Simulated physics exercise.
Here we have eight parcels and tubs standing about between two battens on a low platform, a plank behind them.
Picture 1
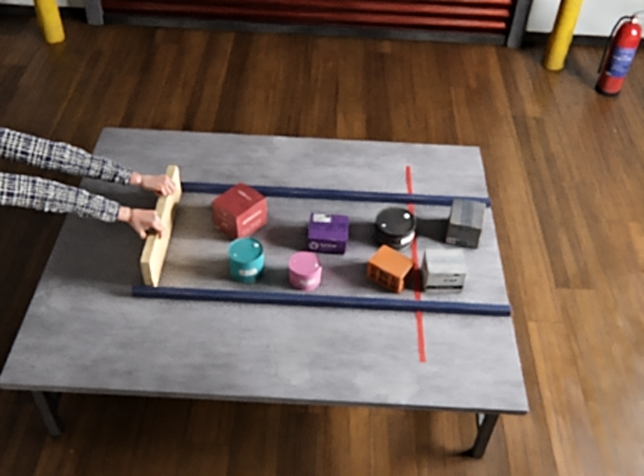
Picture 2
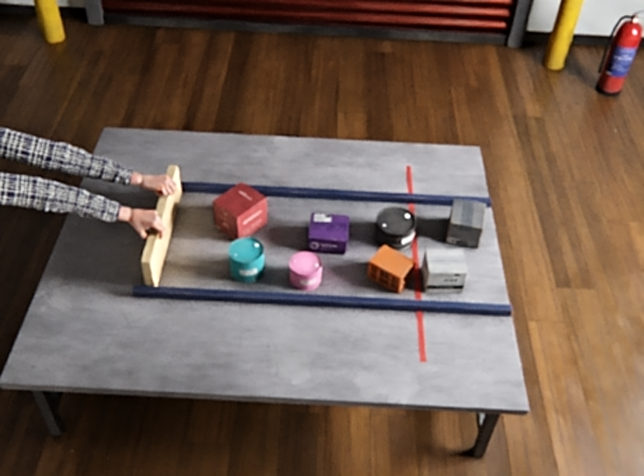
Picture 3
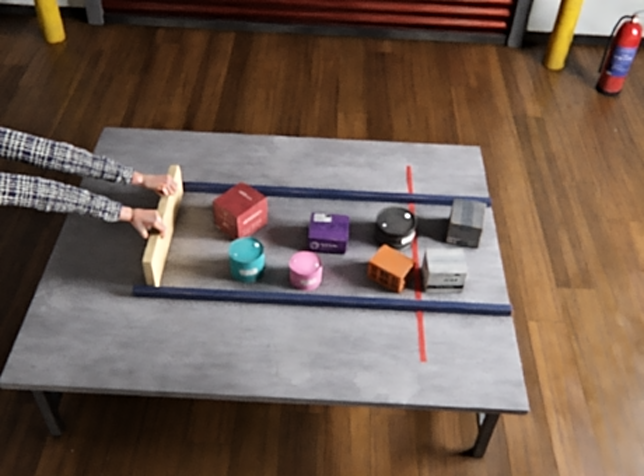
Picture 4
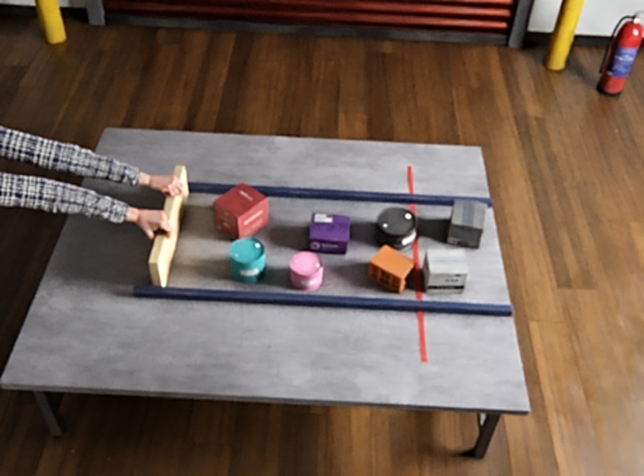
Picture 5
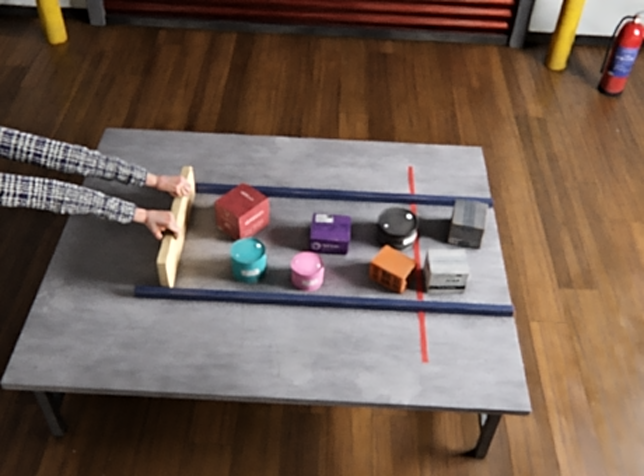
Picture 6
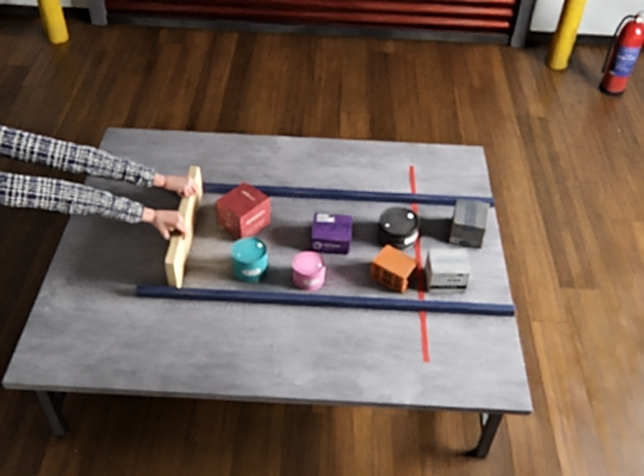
The clip shows two hands in plaid sleeves sliding a wooden plank slightly to the right between two dark rails on a grey table, while the boxes and tubs in front of it stay practically still.
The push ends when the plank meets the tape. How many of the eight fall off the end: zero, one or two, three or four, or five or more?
Outcome: The number that fall off is one or two.
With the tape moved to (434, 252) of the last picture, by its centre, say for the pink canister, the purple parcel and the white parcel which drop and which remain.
The pink canister remains up, the purple parcel survives, the white parcel tumbles off.
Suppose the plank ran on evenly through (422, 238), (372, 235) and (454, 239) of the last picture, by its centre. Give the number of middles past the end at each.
In that order 2, 0 and 4.
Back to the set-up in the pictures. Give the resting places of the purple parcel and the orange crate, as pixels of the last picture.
About (453, 246), and the other about (480, 269).
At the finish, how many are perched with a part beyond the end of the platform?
That would be 0.
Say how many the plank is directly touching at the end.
The number is 2.
Early on, none off yet; grey box at rest near (469, 223); white parcel at rest near (447, 271); black canister at rest near (398, 228).
A while later, none off yet; grey box at rest near (469, 223); white parcel at rest near (447, 271); black canister travelled a little near (406, 228).
Finally, the number that fall off is one or two; lost, white parcel and grey box.
